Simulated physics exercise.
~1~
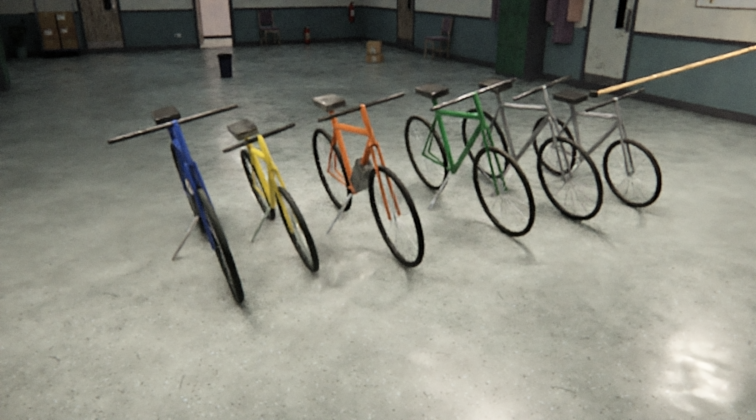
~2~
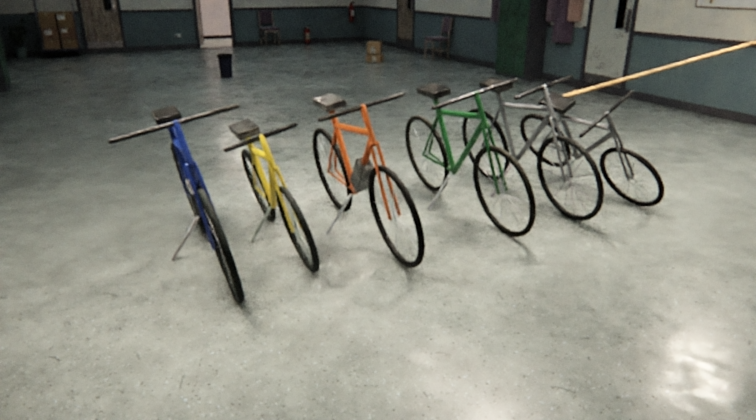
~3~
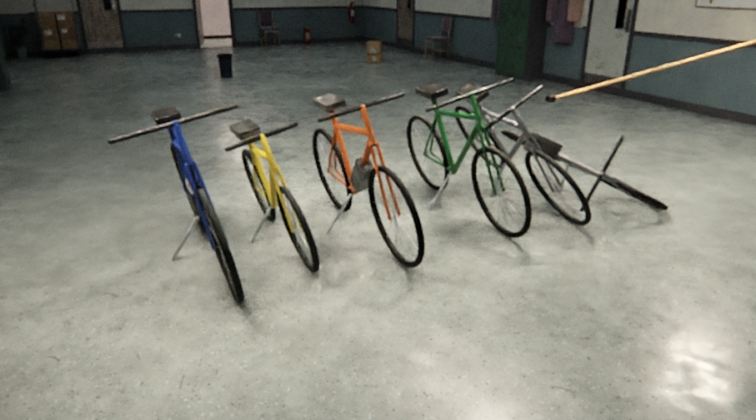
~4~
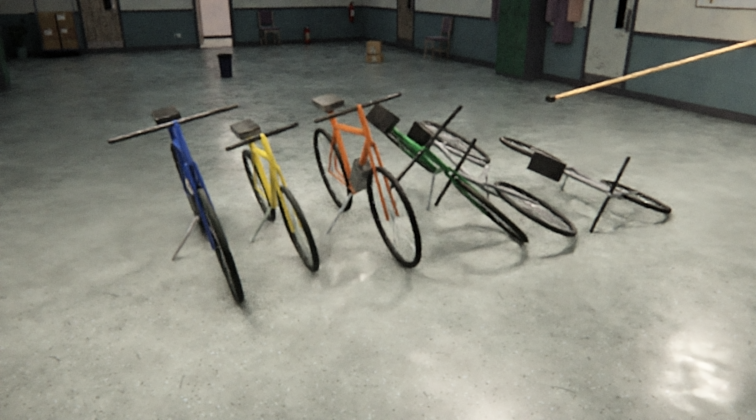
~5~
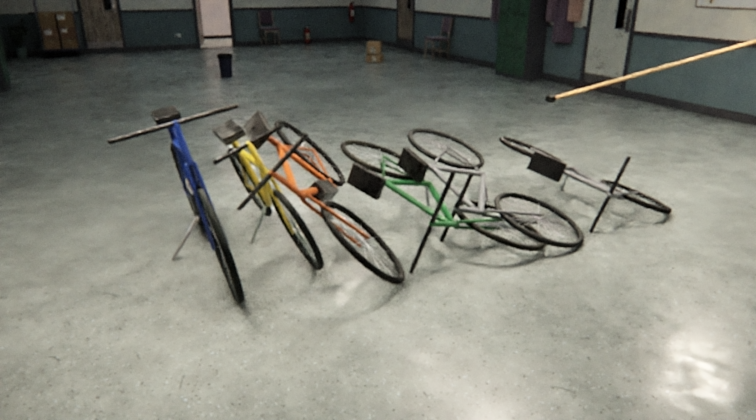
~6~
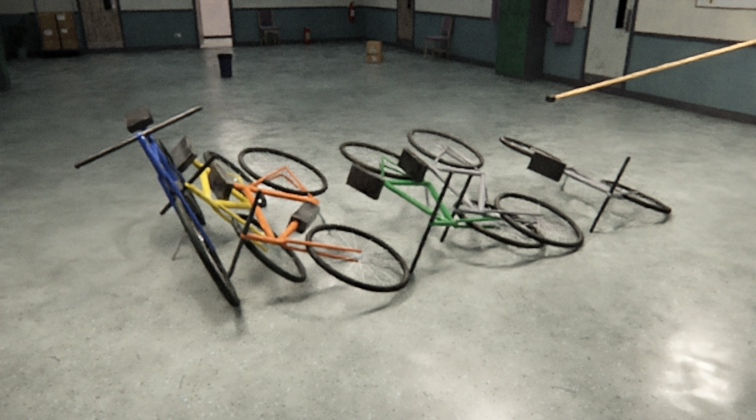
In a large room with a grey floor, a wooden pole moves left against a row of six parked bicycles, and they topple leftward one after another, grey, green, orange, then yellow, until the orange one lies over and only the blue one at the left still stands.
